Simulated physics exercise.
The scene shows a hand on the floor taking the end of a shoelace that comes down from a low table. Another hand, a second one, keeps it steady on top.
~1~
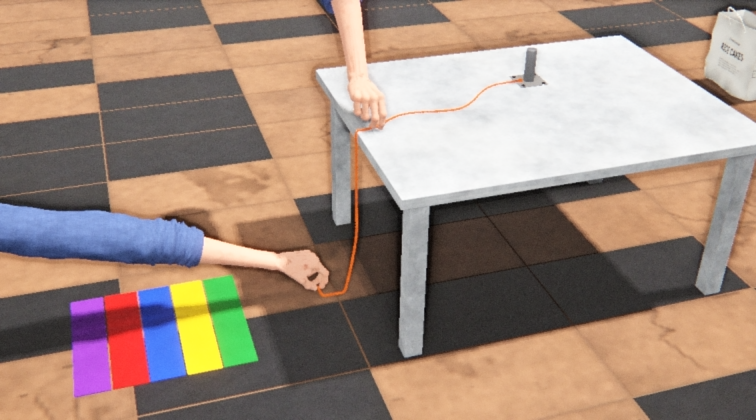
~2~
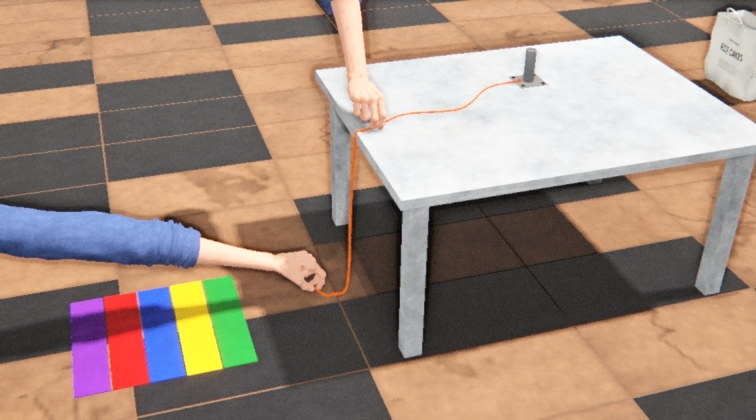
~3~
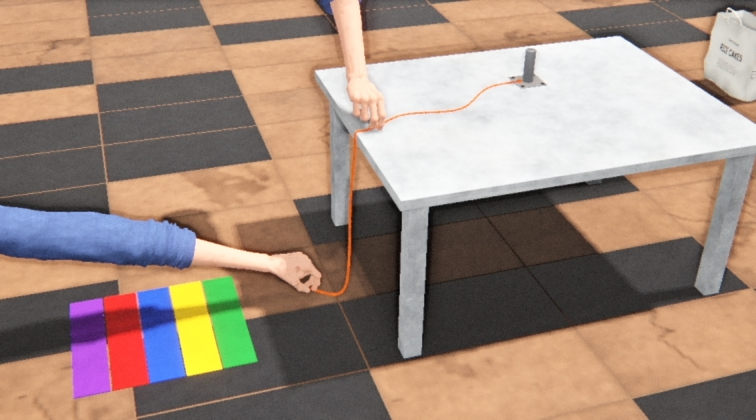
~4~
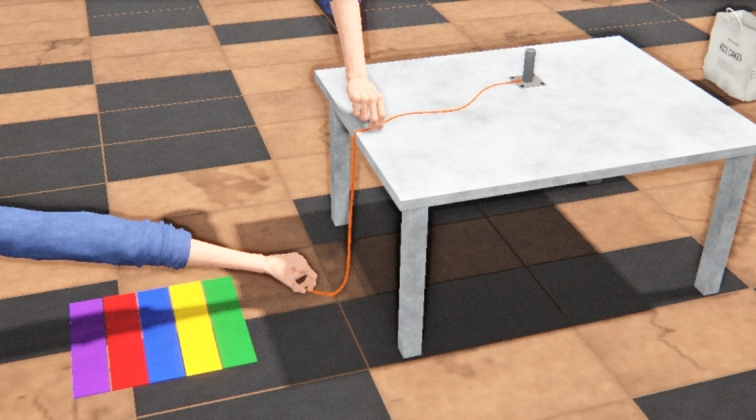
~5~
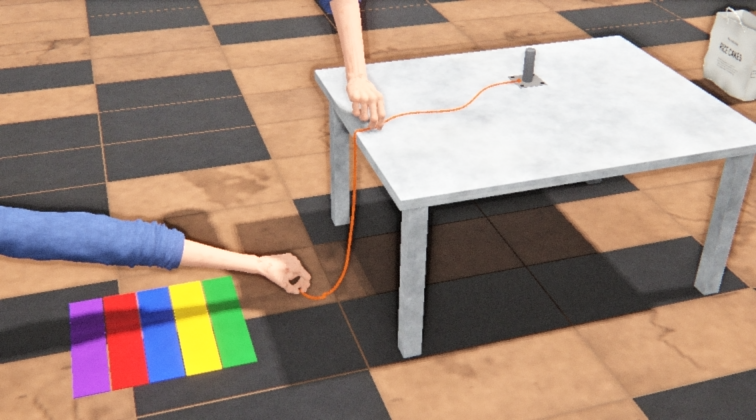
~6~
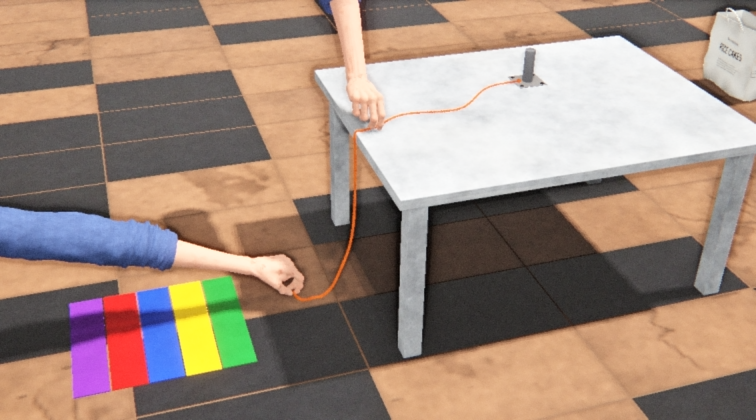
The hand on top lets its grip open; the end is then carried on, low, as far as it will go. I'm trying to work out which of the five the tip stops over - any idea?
I would say the yellow one.
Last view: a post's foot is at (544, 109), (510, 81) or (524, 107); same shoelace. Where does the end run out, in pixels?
You'd get roughly (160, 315), (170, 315) and (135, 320), one for each try.
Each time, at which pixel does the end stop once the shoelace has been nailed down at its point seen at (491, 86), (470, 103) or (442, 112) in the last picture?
They end up at (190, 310), (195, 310) and (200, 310).
A little later, end near (252, 299); short of the strips.
Next, end near (211, 306); over green.
When it is tight, end near (188, 311); over yellow. It gets as far as the yellow strip.
